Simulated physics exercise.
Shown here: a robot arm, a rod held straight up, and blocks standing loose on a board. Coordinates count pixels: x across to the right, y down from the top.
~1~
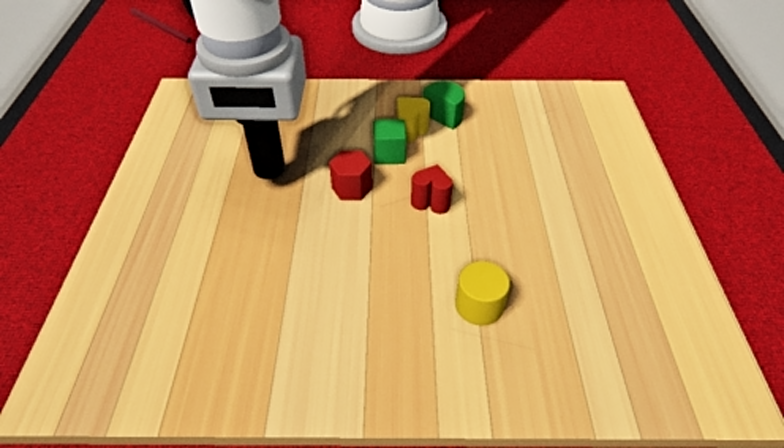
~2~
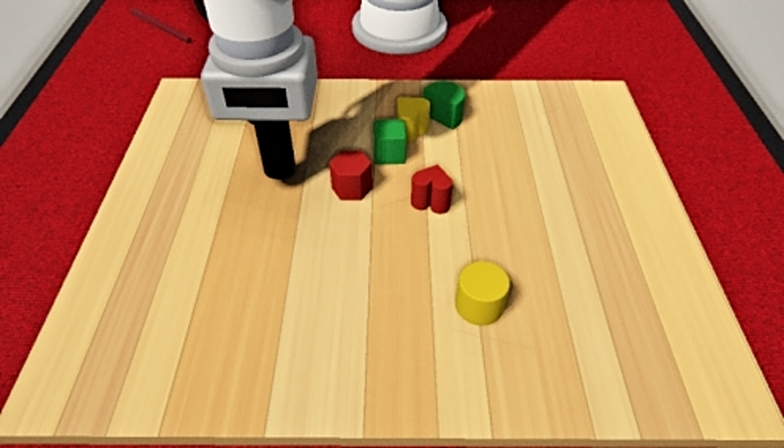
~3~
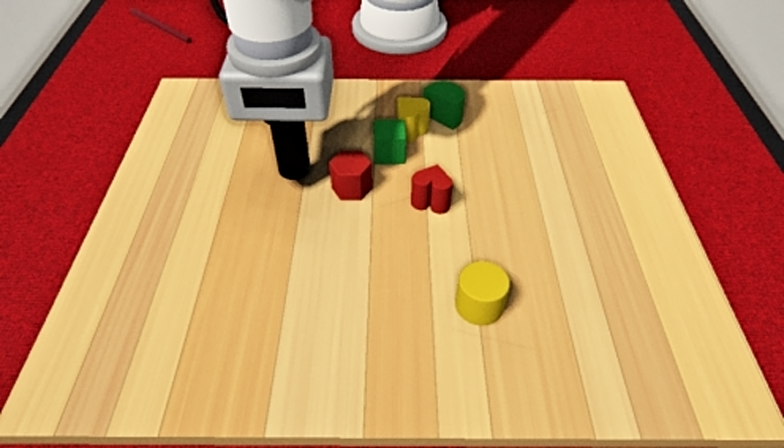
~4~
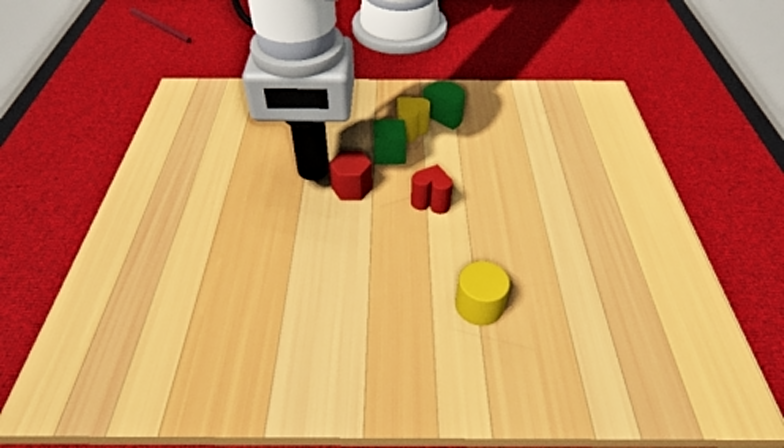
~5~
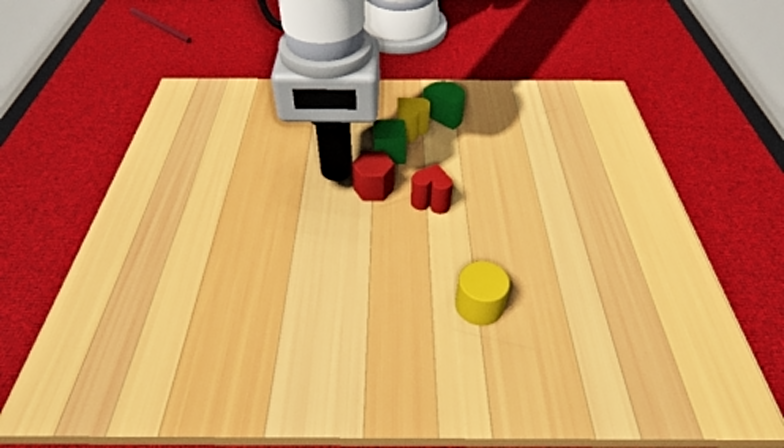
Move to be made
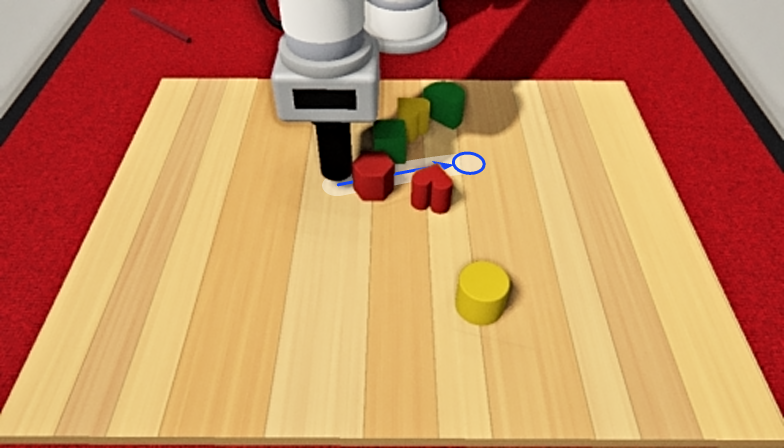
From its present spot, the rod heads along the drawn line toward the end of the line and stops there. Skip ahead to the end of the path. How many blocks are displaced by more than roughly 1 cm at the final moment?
It's going to be two.
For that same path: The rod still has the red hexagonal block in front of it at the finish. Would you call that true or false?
This is false.
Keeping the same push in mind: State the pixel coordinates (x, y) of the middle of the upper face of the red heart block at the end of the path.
That would be at about pixel (449, 189).
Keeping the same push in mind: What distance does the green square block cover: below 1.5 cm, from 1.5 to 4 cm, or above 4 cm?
Shift: Under 1.5 cm.
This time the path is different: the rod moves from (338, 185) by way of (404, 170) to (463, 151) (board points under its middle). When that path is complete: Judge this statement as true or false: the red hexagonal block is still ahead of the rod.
This is false.
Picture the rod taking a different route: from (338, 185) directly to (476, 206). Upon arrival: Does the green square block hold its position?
Yes - that is the case.
The drawn path runs from (338, 185) through (383, 176) and (426, 168) to (469, 163).
What follows on the original path. One third of the way, rod at (383, 162); red hexagonal block at (414, 164), turned 40° clockwise; red heart block at (443, 181).
Two thirds of the way, rod at (427, 154); red hexagonal block at (441, 164), turned 105° clockwise; green square block at (391, 127); red heart block at (449, 189).
At the end, rod at (471, 149); red hexagonal block at (442, 164), turned 105° clockwise; green square block at (391, 127); yellow heart block not moved; red heart block at (449, 189).
